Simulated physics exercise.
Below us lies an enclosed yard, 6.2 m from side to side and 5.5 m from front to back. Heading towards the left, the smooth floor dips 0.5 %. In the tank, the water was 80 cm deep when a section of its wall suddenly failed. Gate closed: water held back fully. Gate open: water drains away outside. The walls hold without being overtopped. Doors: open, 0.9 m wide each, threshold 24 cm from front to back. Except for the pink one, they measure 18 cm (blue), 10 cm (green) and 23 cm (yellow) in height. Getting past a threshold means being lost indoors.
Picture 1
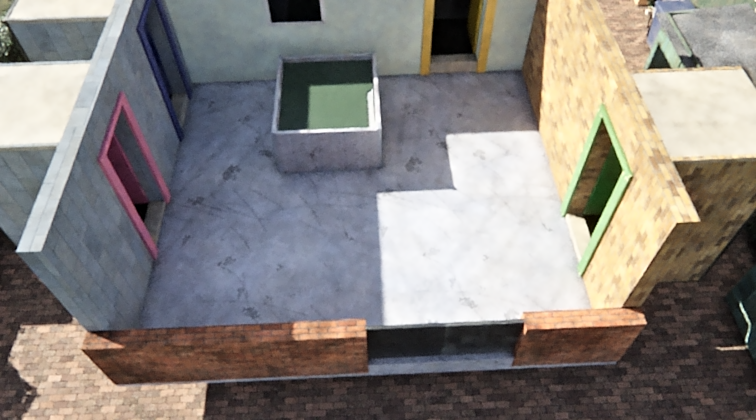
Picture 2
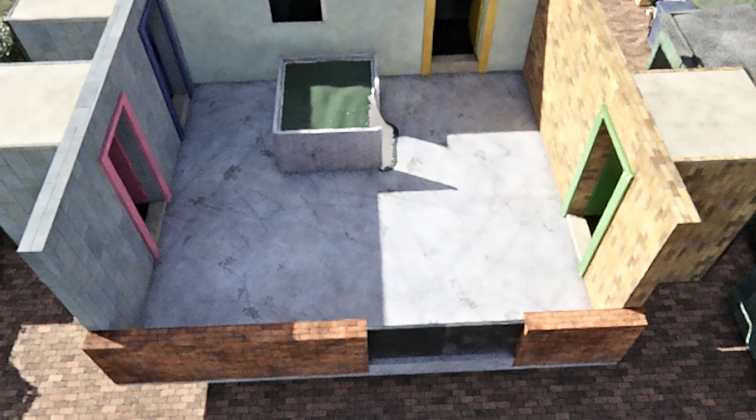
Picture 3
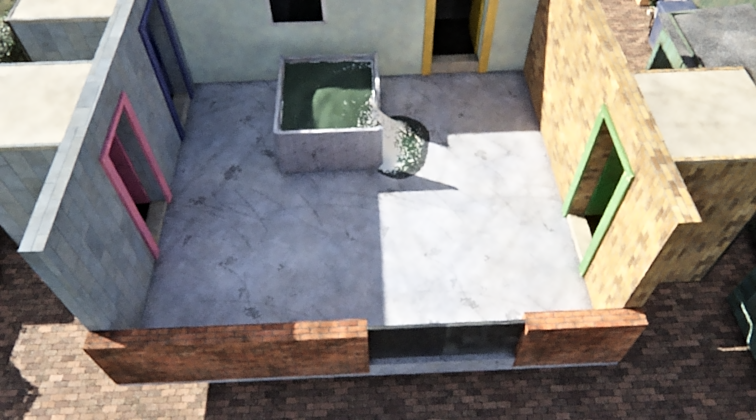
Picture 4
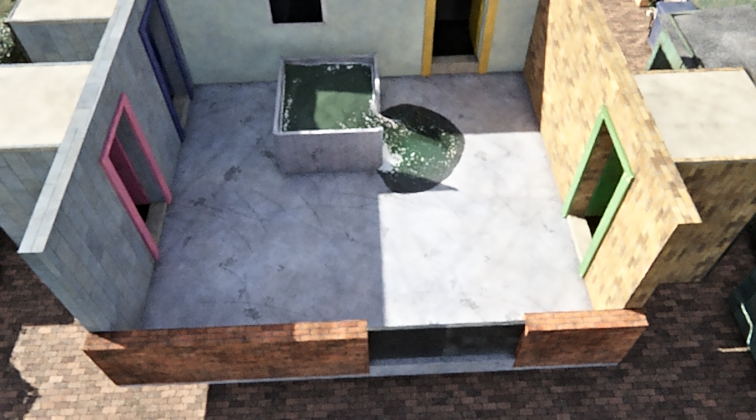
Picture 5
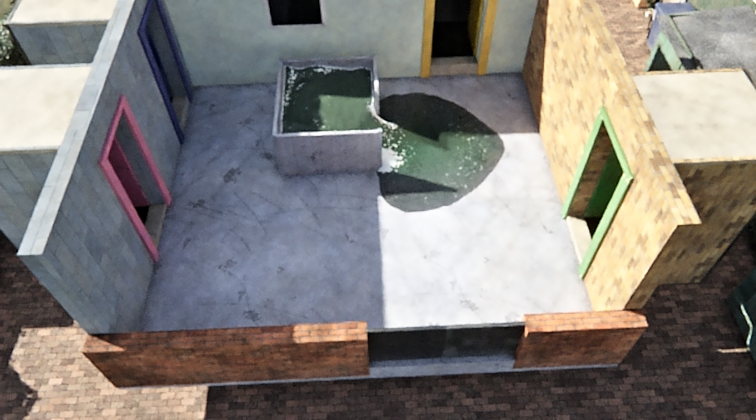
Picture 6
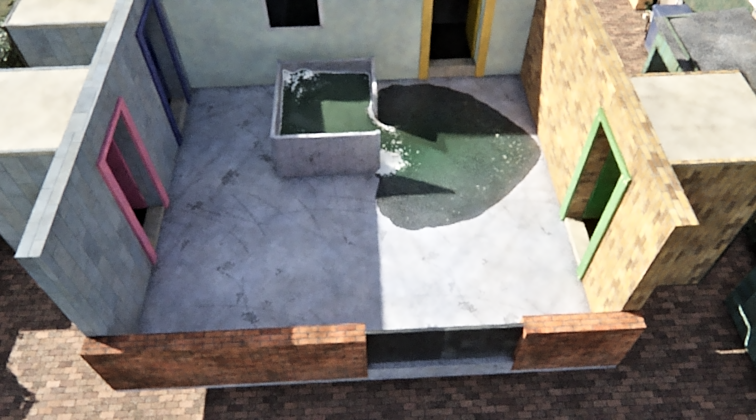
In this clip, seen from above, a tank in a walled yard opens on its right side, and green water pours out, spreading rightward and toward the viewer across the pale floor in a widening, dark-edged pool.
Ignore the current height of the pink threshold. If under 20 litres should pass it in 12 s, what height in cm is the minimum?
The minimum is around 6.5 cm.
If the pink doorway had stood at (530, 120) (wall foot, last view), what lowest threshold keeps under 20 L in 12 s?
It needs roughly 22 cm.
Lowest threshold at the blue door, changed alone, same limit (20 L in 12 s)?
Blue: Roughly 6.0 cm.
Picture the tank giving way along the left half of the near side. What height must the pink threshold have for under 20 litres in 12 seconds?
Then 10.5 cm.
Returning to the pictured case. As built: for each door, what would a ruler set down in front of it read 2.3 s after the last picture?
Lab note, depth in cm: Pink 0; blue 0; green 12; yellow 13.
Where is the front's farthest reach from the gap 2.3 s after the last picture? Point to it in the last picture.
Around pixel (596, 340).
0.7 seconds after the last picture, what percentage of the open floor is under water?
Roughly 30 percent.
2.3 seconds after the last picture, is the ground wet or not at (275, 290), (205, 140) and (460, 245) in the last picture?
One by one: Clear, clear, drenched.
Then, 0.7 s after the last picture water covers 30 % of the floor, deepest (32 cm) near (540, 153); it has not reached the pink door.
Then, 2.3 s after the last picture water covers 40 % of the floor, deepest (27 cm) near (582, 341); it has not reached the pink door.
Then, 11.3 s after the last picture water covers 100 % of the floor, deepest (12 cm) near (278, 87); 8 cm at the pink door, 4 litres in over its 8 cm threshold.
At the pink door as built, the water peaked near 10 cm, 7.5 s after the last picture.
With a threshold of 5 cm, 39 litres would have come in within the 12 s; with 7 cm, 12 litres. So under 20 litres takes about 6.5 cm.
